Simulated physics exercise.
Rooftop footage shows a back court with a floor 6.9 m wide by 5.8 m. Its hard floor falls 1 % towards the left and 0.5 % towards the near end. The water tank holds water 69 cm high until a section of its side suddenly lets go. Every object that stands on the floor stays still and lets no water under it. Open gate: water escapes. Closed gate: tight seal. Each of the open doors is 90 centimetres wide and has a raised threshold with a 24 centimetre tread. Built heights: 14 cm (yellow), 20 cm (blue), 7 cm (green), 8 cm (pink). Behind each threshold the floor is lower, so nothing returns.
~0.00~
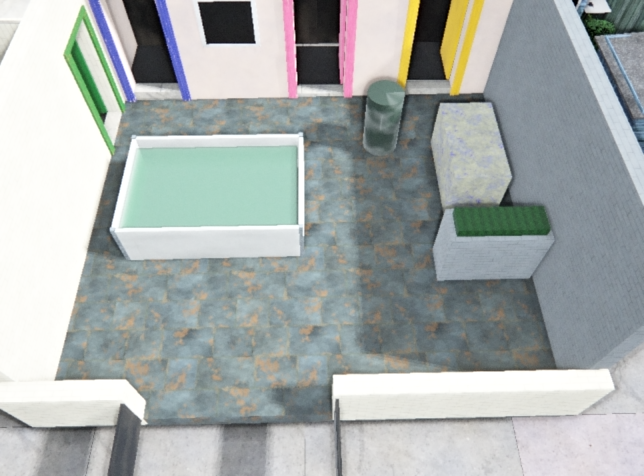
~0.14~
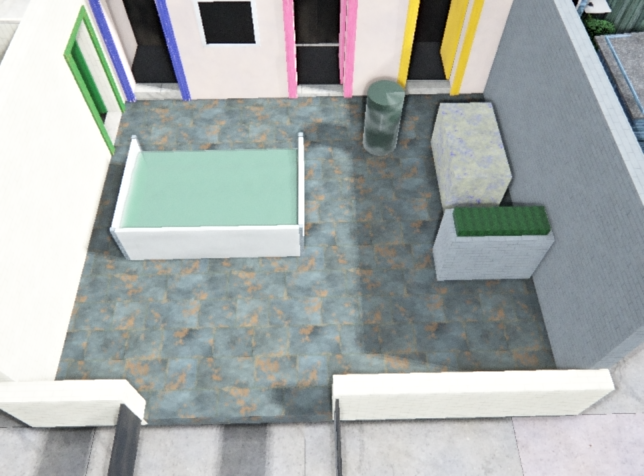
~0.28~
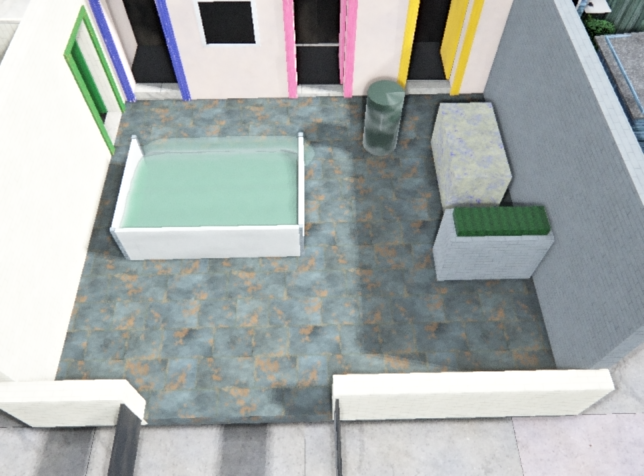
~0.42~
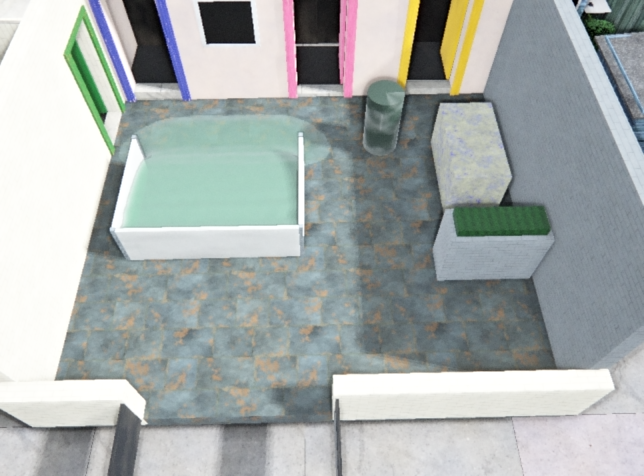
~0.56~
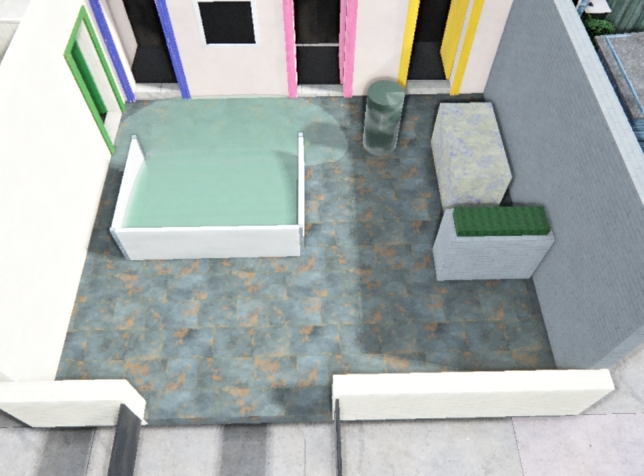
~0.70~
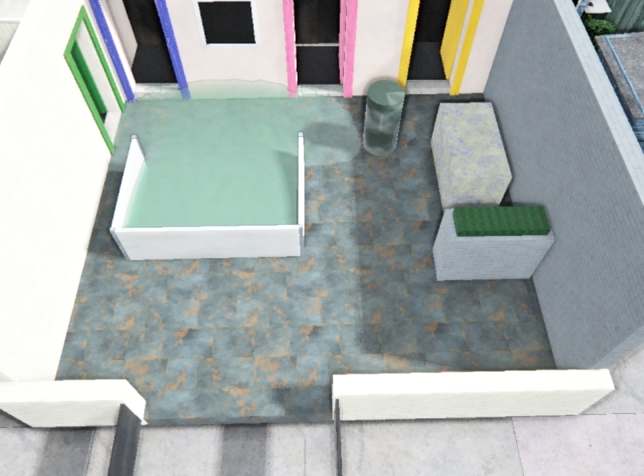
Pale green water poured out of the white-walled tank in the courtyard after its far side disappeared, then spread across the dark tiles behind it and out to the right, reaching the pink-framed door.
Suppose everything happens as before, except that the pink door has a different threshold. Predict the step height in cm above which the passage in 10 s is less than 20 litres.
About 23 cm of height.
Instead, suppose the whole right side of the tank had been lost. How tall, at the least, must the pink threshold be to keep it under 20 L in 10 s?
Roughly 8.5 cm.
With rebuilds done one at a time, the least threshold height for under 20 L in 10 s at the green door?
At green, about 31 cm.
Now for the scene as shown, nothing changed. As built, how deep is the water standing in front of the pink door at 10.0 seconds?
Depth: Near 7.0 cm.
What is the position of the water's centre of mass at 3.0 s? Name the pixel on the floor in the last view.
Near (249, 147).
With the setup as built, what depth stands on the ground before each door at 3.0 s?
Yellow door 8 cm, blue door 28 cm, green door 28 cm, pink door 15 cm.
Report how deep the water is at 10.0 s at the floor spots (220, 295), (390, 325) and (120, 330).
In order: Around 4, 3 and 4 cm.
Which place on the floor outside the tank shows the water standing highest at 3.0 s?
Near (490, 128).
After 1.4 s water covers 25 % of the floor, deepest (50 cm) near (228, 106); 24 cm at the pink door, 36 litres in over its 8 cm threshold.
After 3.0 s water covers 40 % of the floor, deepest (36 cm) near (490, 128); 15 cm at the pink door, 137 litres in over its 8 cm threshold.
After 10.0 s water covers 95 % of the floor, deepest (12 cm) near (115, 143); 7 cm at the pink door, 158 litres in over its 8 cm threshold.
At the pink door as built, the water arrived by 0.7 s and peaked near 25 cm at 1.6 s.
Run again over the same 10 s with other heights there, 28 litres in over 21 cm, 4 litres over 28.5 cm. The limit of 20 litres is kept from about 23 cm up.
